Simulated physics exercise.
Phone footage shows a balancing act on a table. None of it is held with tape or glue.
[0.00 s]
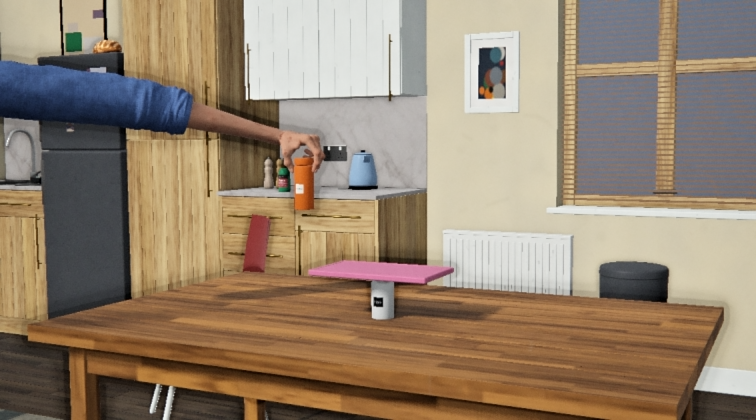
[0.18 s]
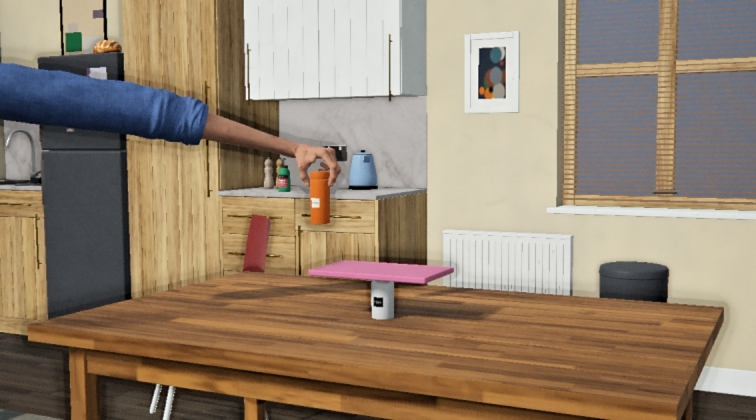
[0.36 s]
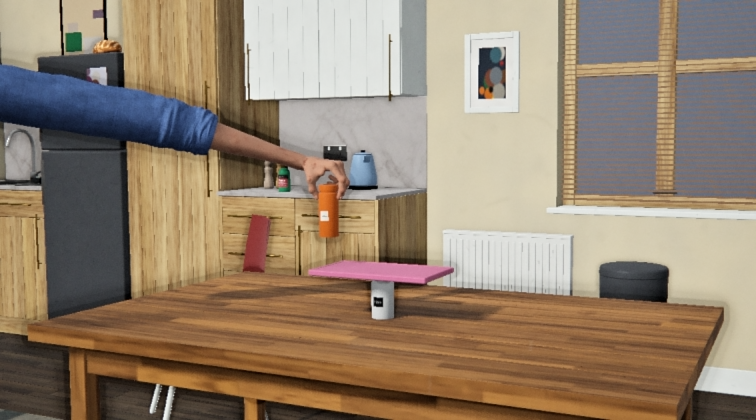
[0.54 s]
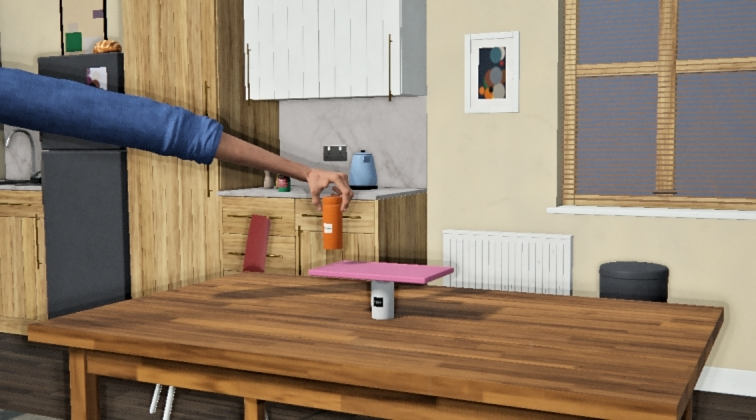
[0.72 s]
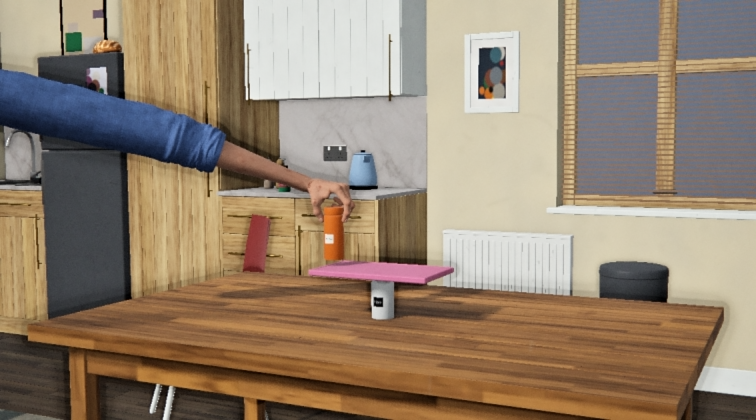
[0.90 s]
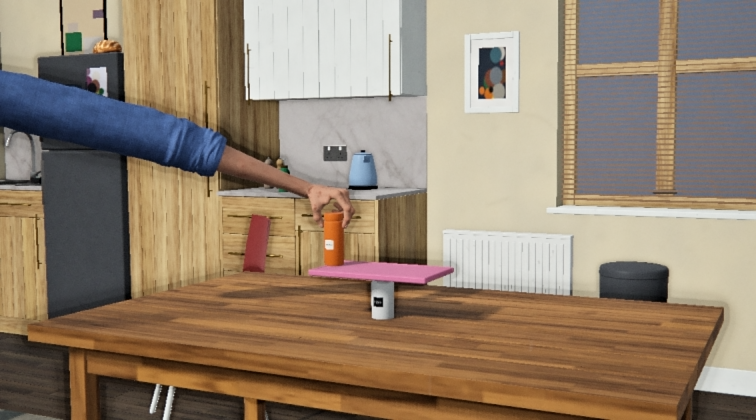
An orange shaker hangs from the fingers of a blue-sleeved arm reaching in from the left, in a kitchen seen from across a wooden table by a still camera. On the table, a flat pink lid rests across a small white container with a dark label. The hand carries the shaker right and downward, then lowers it upright onto the lid's left end, fingers still around its top.
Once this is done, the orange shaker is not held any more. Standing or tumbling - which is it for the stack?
It ends up tumbling down.
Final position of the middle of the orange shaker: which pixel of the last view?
Around (287, 298).
After 1.20 s, orange shaker now fallen; pink lid tipped 23° from how it was.
After 1.30 s, pink lid tipped 49° from how it was.
After 1.50 s, pink lid tipped 31° from how it was.
After 2.00 s, pink lid tipped 30° from how it was.
At rest (3.5 s), fallen, orange shaker; moved from the start, pink lid; white shaker in place. Seen from the same camera at the end, orange shaker near (287, 298). The stack comes apart.
